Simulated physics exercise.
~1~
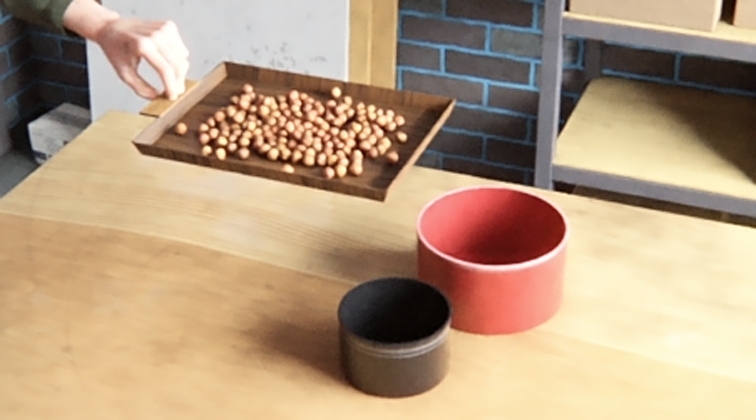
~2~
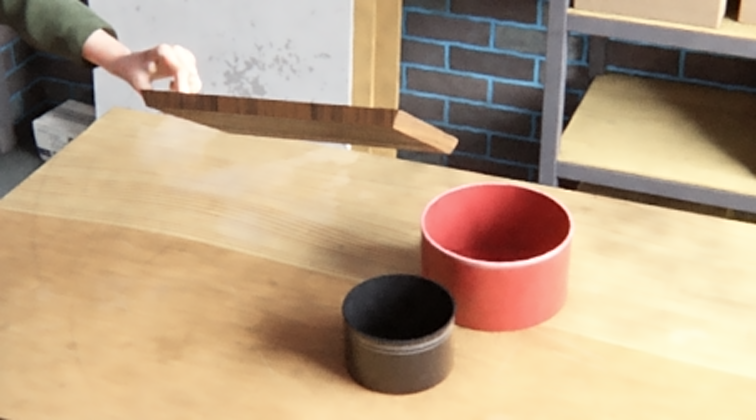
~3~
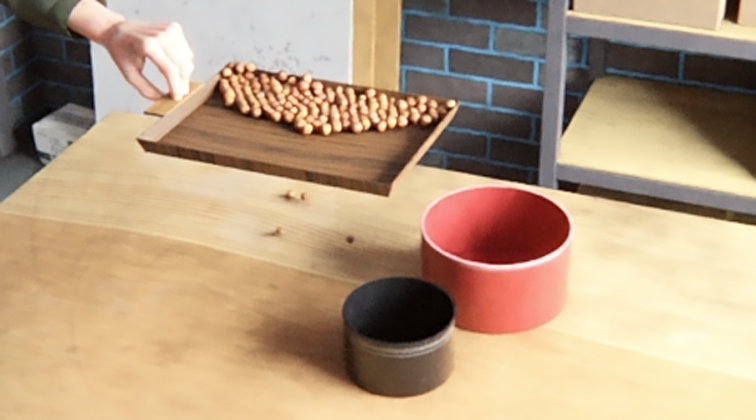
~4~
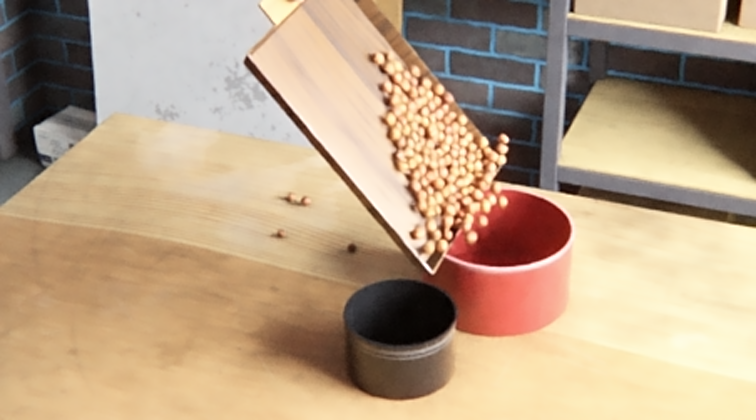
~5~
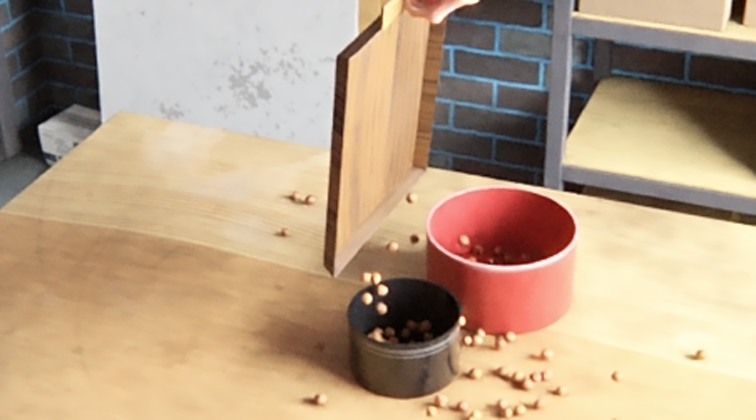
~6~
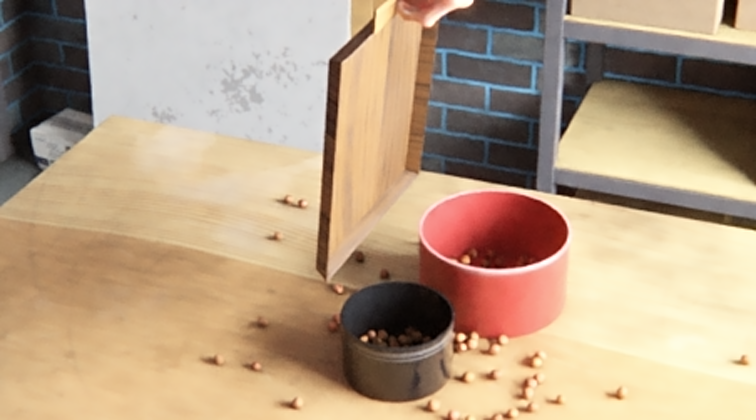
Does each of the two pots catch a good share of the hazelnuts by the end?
Yes, the black pot and the red pot each end up with a good share of the hazelnuts, though a large share also lies outside them on the table.
